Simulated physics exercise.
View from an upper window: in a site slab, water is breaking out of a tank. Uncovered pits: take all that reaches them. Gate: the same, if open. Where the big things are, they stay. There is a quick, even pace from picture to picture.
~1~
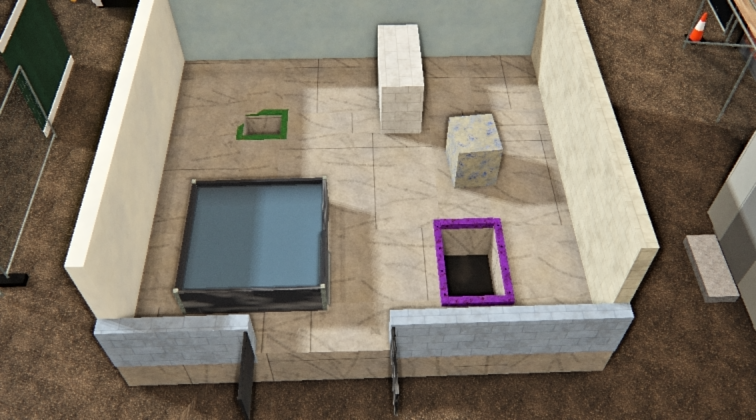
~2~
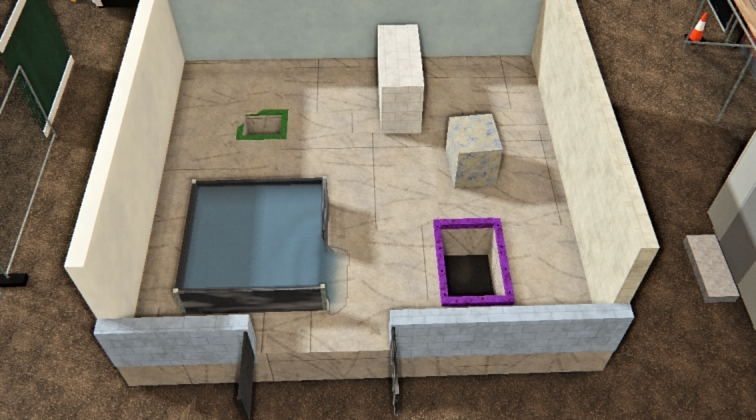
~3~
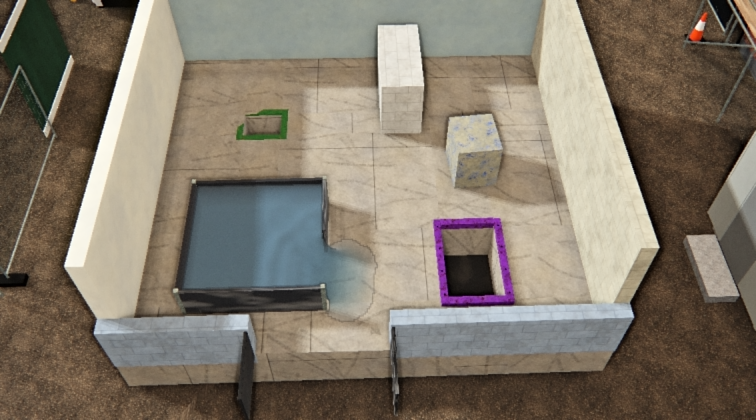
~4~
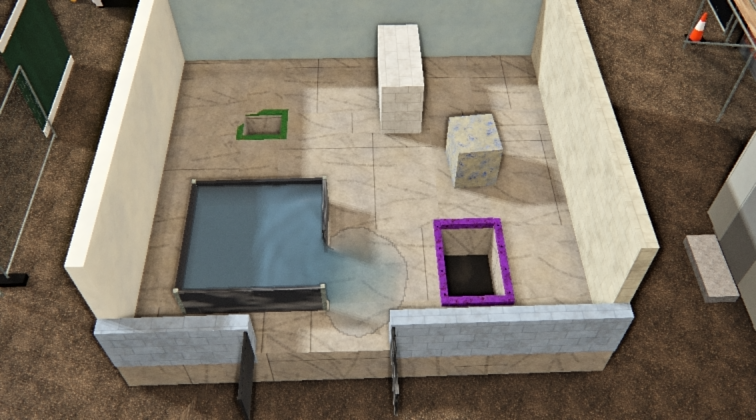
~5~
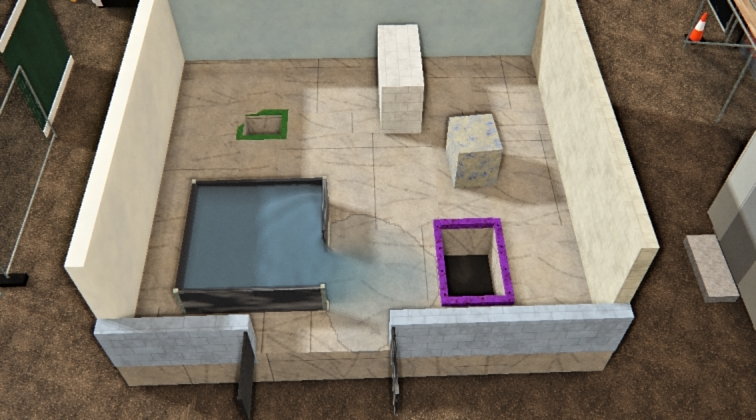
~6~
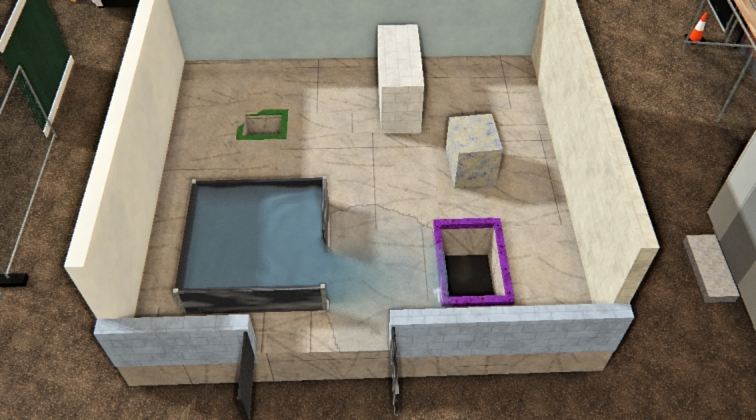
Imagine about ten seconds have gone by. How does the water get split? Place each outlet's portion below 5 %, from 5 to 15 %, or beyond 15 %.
Once it settles, the gate collects from 5 to 15 %, the purple pit collects beyond 15 %, the green pit collects below 5 %.
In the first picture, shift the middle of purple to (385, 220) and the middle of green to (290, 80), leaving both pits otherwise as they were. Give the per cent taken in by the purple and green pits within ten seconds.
Purple gets 2 in a hundred; green gets 2 in a hundred.
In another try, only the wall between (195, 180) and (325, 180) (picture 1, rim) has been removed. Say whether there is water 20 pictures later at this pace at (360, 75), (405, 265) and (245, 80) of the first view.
Listed in order, they come out sitting in a pool, without a puddle and sitting in a pool.
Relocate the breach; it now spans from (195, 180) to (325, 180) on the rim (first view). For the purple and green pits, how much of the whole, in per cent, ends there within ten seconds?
Purple about 0 %, green about 35 %.
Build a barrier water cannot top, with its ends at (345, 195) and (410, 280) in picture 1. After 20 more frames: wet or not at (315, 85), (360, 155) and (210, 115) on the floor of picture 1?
Result in the order given: Unaffected, drowned, unaffected.
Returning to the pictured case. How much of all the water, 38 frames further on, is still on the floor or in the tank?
I reckon around 70 in a hundred.
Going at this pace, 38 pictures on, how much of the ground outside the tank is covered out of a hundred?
It comes out near 50 percent.
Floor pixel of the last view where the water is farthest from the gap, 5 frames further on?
Somewhere about (560, 331).
A moment on, water covers 15 % of the floor; the gate 1 %, the purple pit 5 %, the green pit 0 %.
Next, water covers 20 % of the floor; the gate 2 %, the purple pit 11 %, the green pit 0 %.
Then, water covers 25 % of the floor; the gate 4 %, the purple pit 19 %, the green pit 0 %.
Later, water covers 50 % of the floor; the gate 6 %, the purple pit 23 %, the green pit 0 %.
In the end, water covers 70 % of the floor; the gate 8 %, the purple pit 24 %, the green pit 0 %.
